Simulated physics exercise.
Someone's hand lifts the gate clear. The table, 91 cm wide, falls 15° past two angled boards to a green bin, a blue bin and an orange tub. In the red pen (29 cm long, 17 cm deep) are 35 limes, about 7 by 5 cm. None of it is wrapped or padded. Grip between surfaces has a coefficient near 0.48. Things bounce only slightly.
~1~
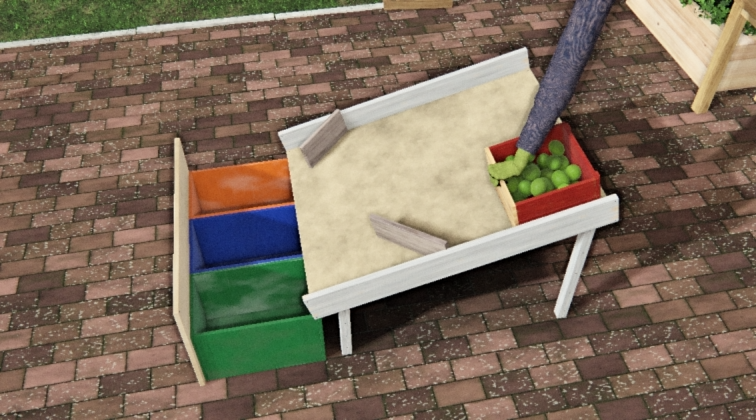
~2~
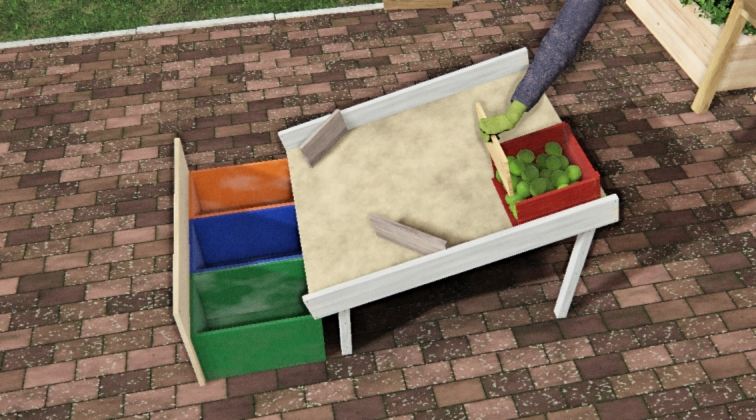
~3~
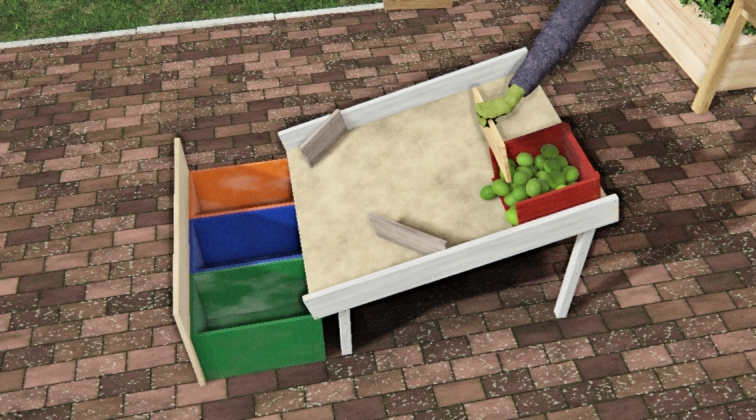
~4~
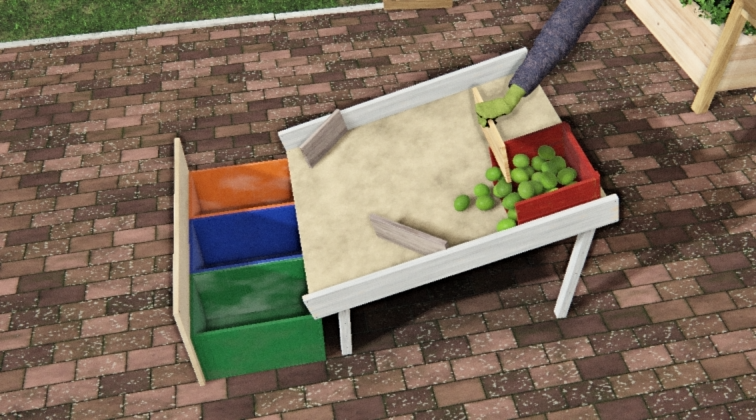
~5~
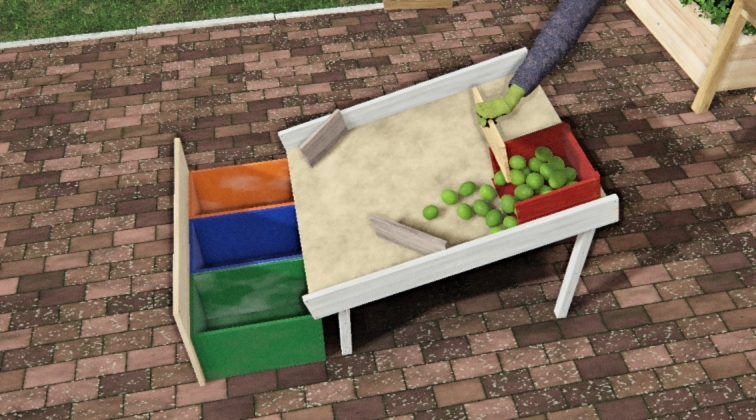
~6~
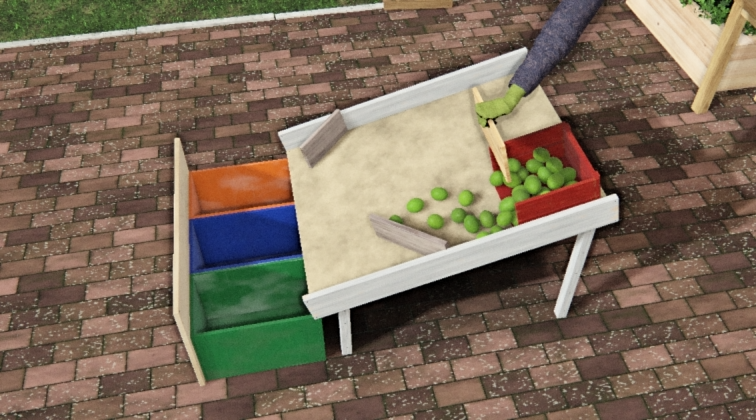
On a brick-paved patio with a strip of grass behind, seen from above by a still camera, stands a sandy-topped table with white side rails. Two wooden blocks rest on it, a red pen of green limes sits at right, and orange, blue and green bins line the left end. A gloved hand lifts the pen's wooden gate aside, and limes roll out leftward across the sand, some reaching the nearer block.
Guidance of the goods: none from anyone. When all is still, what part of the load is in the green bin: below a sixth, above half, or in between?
The share in the green bin is less than a sixth.
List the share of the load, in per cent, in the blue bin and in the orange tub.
Roughly 65 and 0 per cent.
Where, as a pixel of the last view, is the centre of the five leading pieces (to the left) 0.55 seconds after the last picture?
Near (327, 220).
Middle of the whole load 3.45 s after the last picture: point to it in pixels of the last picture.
The middle lies close to (260, 293).
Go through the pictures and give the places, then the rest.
In the first frame (places track the rim corner closest to us here), red pen (595, 178); green bin (194, 335); all still inside.
Red pen (595, 178), in the second frame.
Red pen (595, 178); 1 out, the lowest lime at (489, 193), in the third frame.
Red pen (595, 178); 4 out, the lowest lime at (462, 203), in the fourth frame.
Red pen (595, 178); 9 out, the lowest lime at (431, 212), in the fifth frame.
Red pen (595, 178); green bin (194, 335); 11 out, the lowest lime at (396, 224), in the sixth frame.
Then, 0.55 s after the last picture, 14 still in the red pen and 21 on the slope.
Then, 1.24 s after the last picture, 6 still in the red pen, 6 in the blue bin and 23 on the slope.
Then, 2.21 s after the last picture, 4 still in the red pen, 17 in the blue bin, 13 on the slope and 1 in the air.
Outcome (3.45 s after the last picture), 4 still in the red pen, 1 in the green bin, 22 in the blue bin and 8 on the slope. Asked share, 1 of 35, 3 per cent.
